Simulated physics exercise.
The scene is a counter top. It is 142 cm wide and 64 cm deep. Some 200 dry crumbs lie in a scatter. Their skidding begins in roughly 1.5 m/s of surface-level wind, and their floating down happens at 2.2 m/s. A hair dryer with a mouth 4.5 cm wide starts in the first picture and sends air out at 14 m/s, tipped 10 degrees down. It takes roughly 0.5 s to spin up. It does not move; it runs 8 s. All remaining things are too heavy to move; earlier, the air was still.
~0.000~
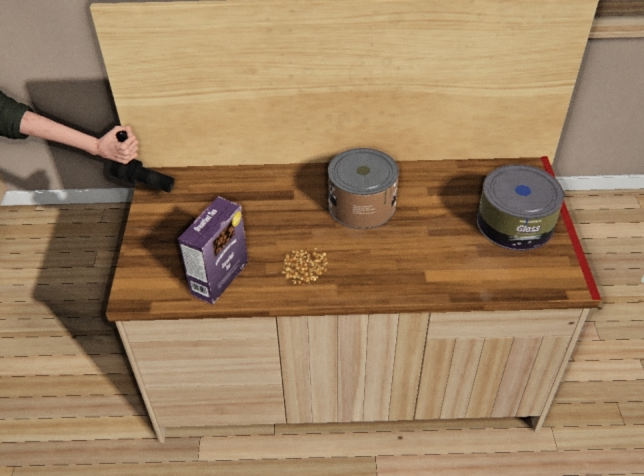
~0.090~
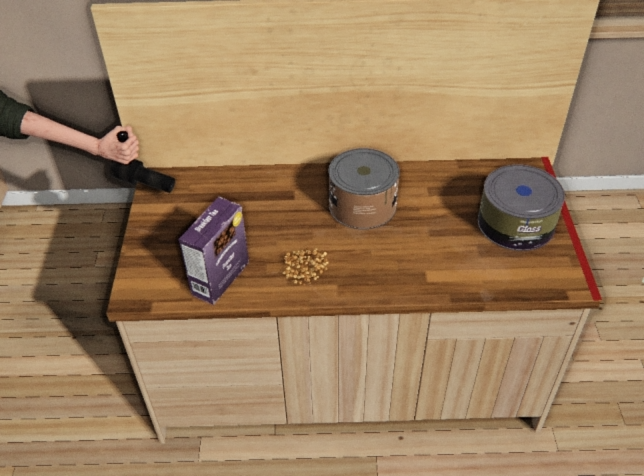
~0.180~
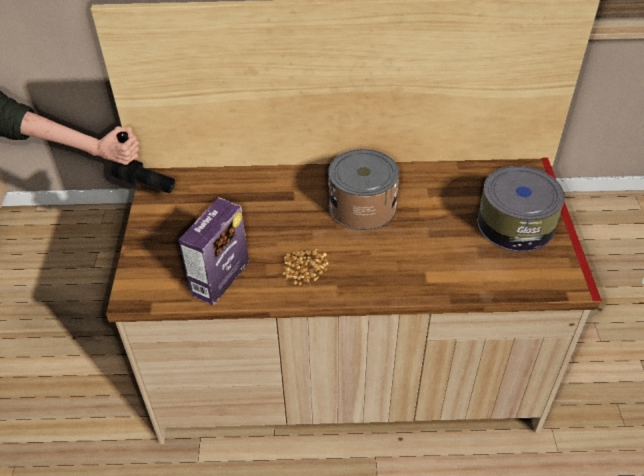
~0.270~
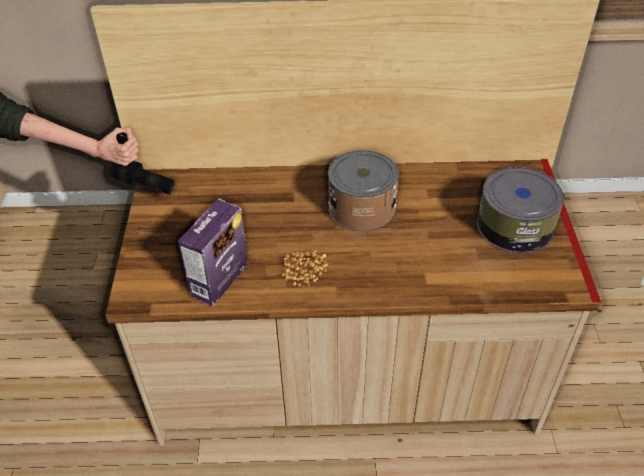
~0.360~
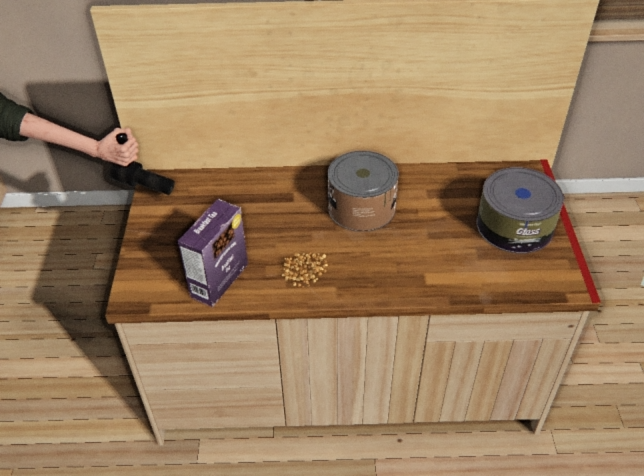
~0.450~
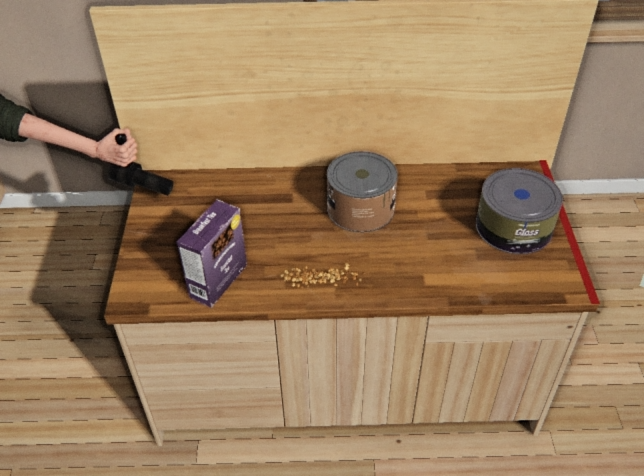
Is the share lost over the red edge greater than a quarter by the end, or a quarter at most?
It ends up a quarter at most.
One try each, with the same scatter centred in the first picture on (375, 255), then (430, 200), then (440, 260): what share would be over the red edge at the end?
In turn: 30 per cent, 0 per cent, 80 per cent.
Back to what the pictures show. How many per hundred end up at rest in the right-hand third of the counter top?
About 0 percent.
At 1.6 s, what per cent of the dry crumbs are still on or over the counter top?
Roughly 0 per cent.
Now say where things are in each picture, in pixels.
The middle of the dry crumbs is near (306, 265), none has stirred yet and the mouth of the hair dryer is at (171, 185), in the first picture.
The middle of the dry crumbs is near (306, 263), none has stirred yet and the red edge is centred on (573, 222), in the second picture.
The middle of the dry crumbs is near (306, 264), none has stirred yet, the top of a carton is at (211, 222) and the top of a large tin is at (364, 171), in the third picture.
The middle of the dry crumbs is near (305, 265) and none has stirred yet, in the fourth picture.
The middle of the dry crumbs is near (305, 267) and about 1 % have left their places, in the fifth picture.
The middle of the dry crumbs is near (315, 277), the farthest in sight from the hair dryer is at (360, 280) and about 65 % have left their places, in the sixth picture.
After 1.6 s the count stands so, 0 % are over the red edge.
After 2.6 s the count stands so, 0 % are over the red edge.
After 4.4 s the count stands so, 0 % are over the red edge.
After 8.0 s, at the end, 0 % are over the red edge.
